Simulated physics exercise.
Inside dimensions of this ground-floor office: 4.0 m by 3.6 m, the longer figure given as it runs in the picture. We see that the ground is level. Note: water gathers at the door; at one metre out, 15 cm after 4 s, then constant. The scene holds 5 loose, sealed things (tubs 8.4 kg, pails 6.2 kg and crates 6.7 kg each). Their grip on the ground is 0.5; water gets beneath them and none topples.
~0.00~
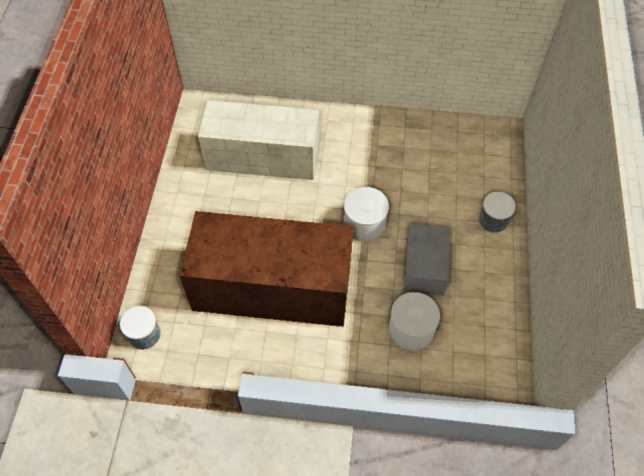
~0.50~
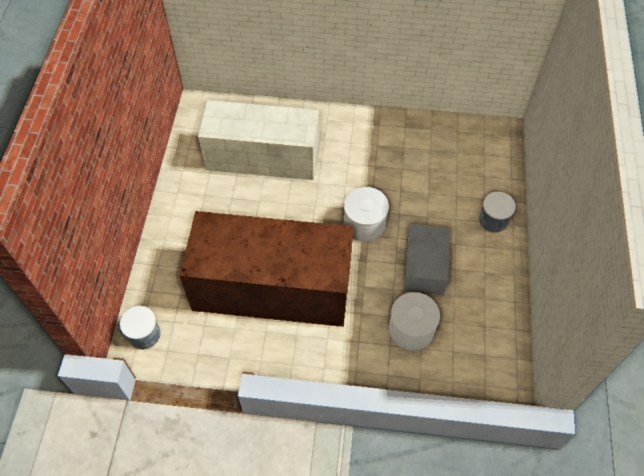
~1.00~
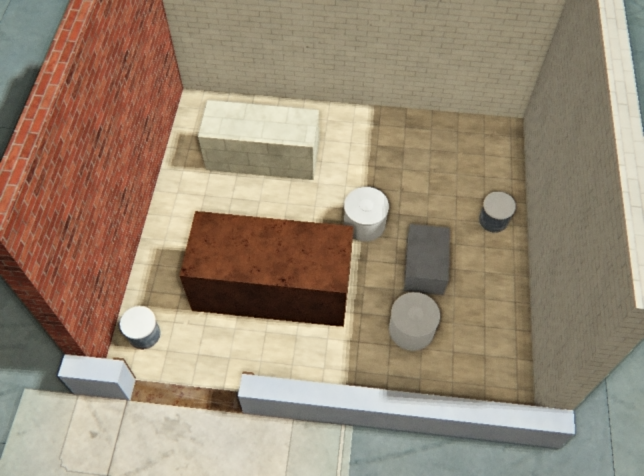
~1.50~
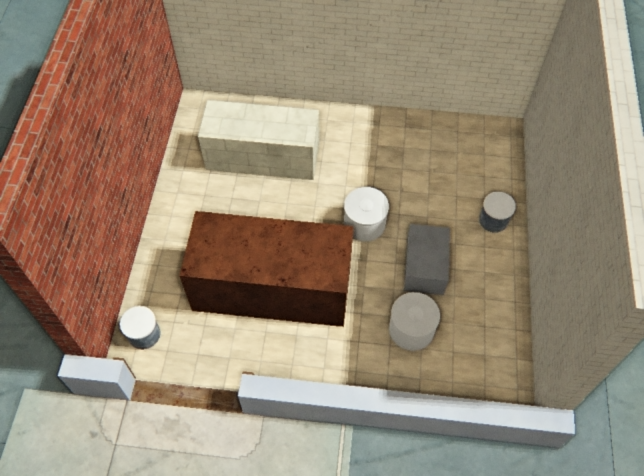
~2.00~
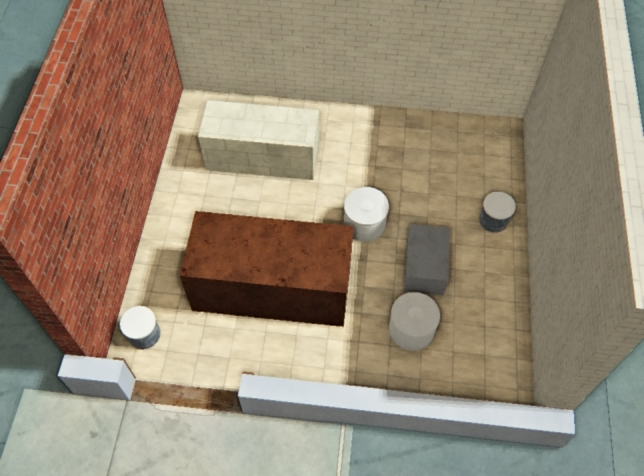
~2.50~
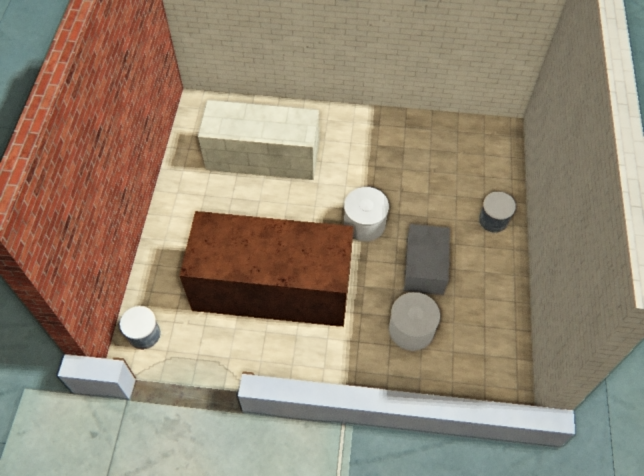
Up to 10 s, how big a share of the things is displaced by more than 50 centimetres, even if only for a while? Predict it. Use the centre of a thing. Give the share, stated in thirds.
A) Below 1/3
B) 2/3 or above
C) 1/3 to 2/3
Option A: Below 1/3.
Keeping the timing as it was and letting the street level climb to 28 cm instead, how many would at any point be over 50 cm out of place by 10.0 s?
With that change, 5 of them.
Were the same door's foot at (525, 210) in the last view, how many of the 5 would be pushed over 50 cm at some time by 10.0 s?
The answer would then be 2.
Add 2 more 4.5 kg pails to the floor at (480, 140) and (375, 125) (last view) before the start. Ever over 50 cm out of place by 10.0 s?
Order as asked - inside the cutoff and inside the cutoff.
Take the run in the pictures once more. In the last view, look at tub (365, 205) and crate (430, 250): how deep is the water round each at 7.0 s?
About 1 and 1 cm.
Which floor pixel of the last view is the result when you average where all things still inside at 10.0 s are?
About (379, 242).
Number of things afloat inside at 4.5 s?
At that time the total is 0.
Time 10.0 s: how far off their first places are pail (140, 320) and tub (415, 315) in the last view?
The first is 200 cm from its start, the second 0 cm.
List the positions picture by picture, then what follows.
A tub at (366, 206) rests on the ground; a pail at (500, 205) rests on the ground; 0.0 m2 under water; 0 of 5 have shifted, in the first frame.
A tub at (366, 206) rests on the ground; a pail at (500, 205) rests on the ground; 0.0 m2 under water; 0 of 5 have shifted, in the second frame.
A tub at (366, 206), on the bottom; a pail at (500, 205), on the bottom; 0.0 m2 under water; 0 of 5 have shifted, in the third frame.
A tub at (366, 206), on the bottom; a pail at (500, 205), on the bottom; water covers 0.0 m2; 0 of 5 have shifted, in the fourth frame.
A tub at (366, 206), on the bottom; a pail at (500, 205) rests on the ground; 0.0 m2 under water; 0 of 5 have shifted, in the fifth frame.
A tub at (366, 206) rests on the ground; a pail at (500, 205), on the bottom; 0.2 m2 under water; 0 of 5 have shifted, in the sixth frame.
After 3.5 s 0 of 5 are over 50 cm from their spots; 0 afloat.
After 4.5 s 0 of 5 are over 50 cm from their spots; 0 afloat.
After 7.0 s 1 of 5 are over 50 cm from their spots; 0 afloat.
After 10.0 s 1 of 5 are over 50 cm from their spots, and 1 have been at some point; 1 afloat.
